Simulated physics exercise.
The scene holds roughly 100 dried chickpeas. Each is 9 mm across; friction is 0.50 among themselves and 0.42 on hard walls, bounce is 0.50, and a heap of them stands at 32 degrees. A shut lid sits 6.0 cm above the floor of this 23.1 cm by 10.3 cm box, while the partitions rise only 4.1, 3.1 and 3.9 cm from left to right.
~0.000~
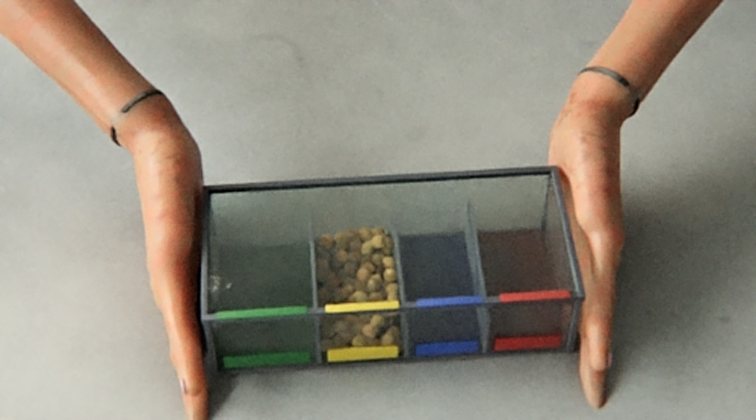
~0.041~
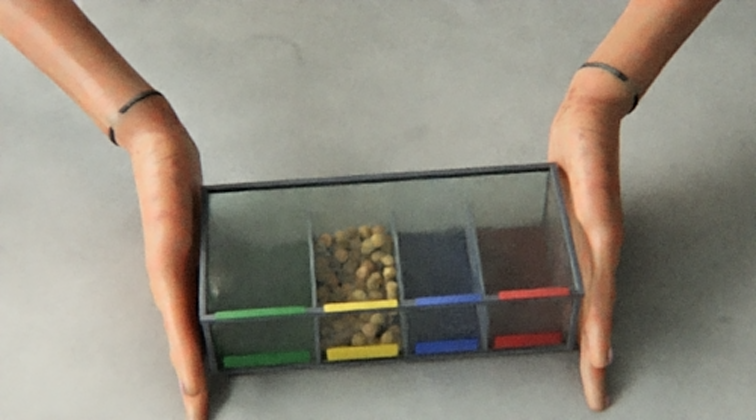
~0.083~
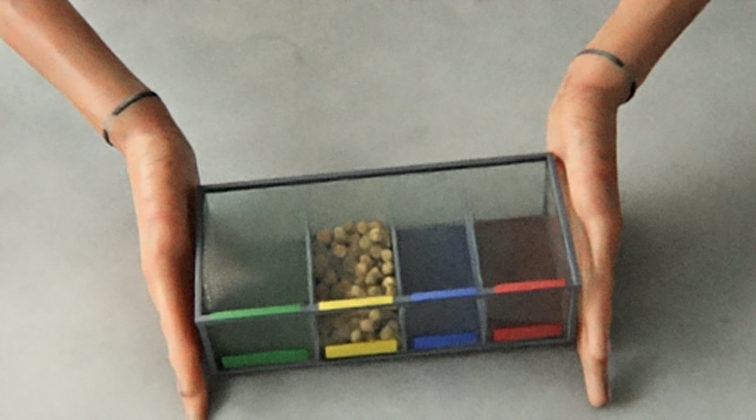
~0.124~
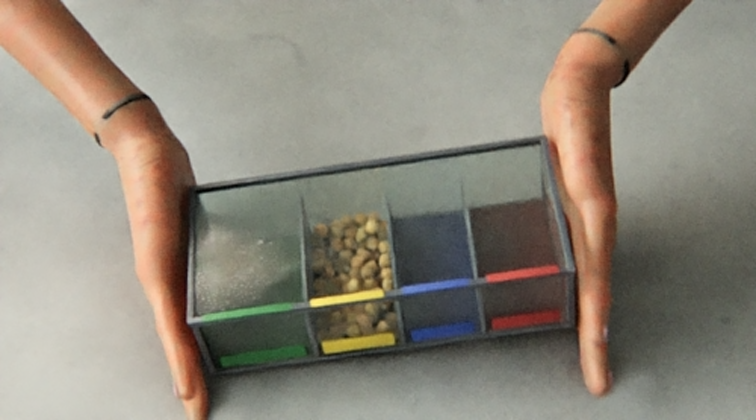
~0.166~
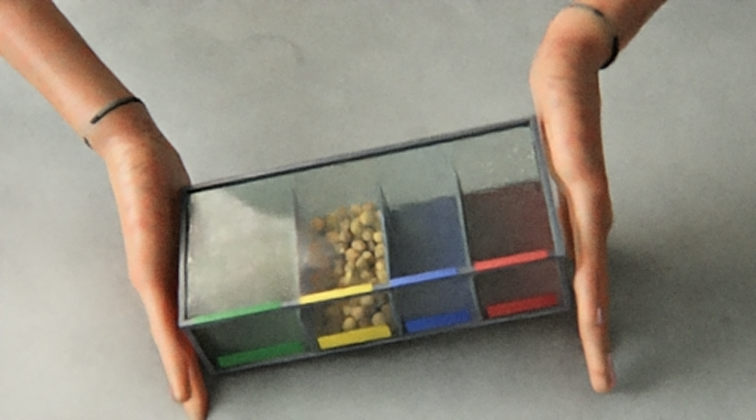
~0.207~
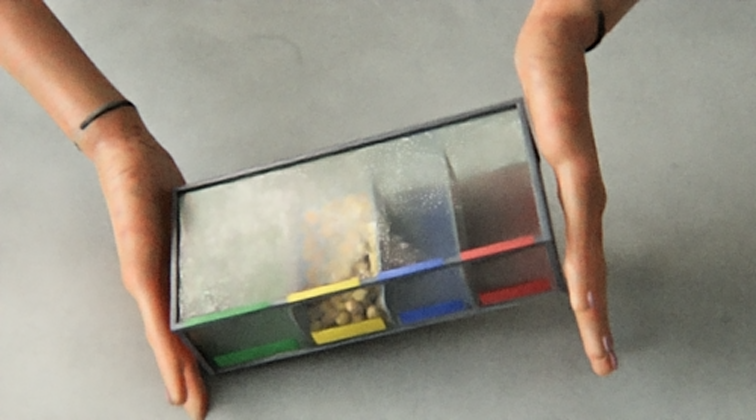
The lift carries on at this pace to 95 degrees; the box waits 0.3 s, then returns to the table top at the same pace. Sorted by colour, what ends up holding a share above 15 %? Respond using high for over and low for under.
Red low, blue low, green high, yellow high.
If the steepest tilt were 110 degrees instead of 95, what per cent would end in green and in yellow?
Result - green at 40 percent, yellow at 60 percent.
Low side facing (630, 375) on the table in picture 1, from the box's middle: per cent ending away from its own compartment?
My guess is roughly 80 percent.
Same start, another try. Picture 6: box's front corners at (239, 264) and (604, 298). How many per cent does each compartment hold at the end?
That leaves red with 65 percent, blue with 5, green with 0 and yellow with 30 percent.
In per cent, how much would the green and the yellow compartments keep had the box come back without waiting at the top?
You'd end up with green at 40 per cent and yellow at 60 per cent.
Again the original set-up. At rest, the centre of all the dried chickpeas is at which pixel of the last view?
Estimated resting centre: Around (325, 323).
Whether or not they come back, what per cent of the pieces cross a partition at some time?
About 50 %.
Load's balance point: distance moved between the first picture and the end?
Displacement: Near 4.5 cm.
Then, at 1.08 s, tilt 95 degrees; green 25 %, yellow 75 %.
Then, at 1.66 s, tilt 51 degrees; green 45 %, yellow 55 %.
Then, at 2.30 s, tilt 0 degrees; green 50 %, yellow 50 %.
At rest (2.9 s), red 0 %, blue 0 %, green 50 %, yellow 50 %.
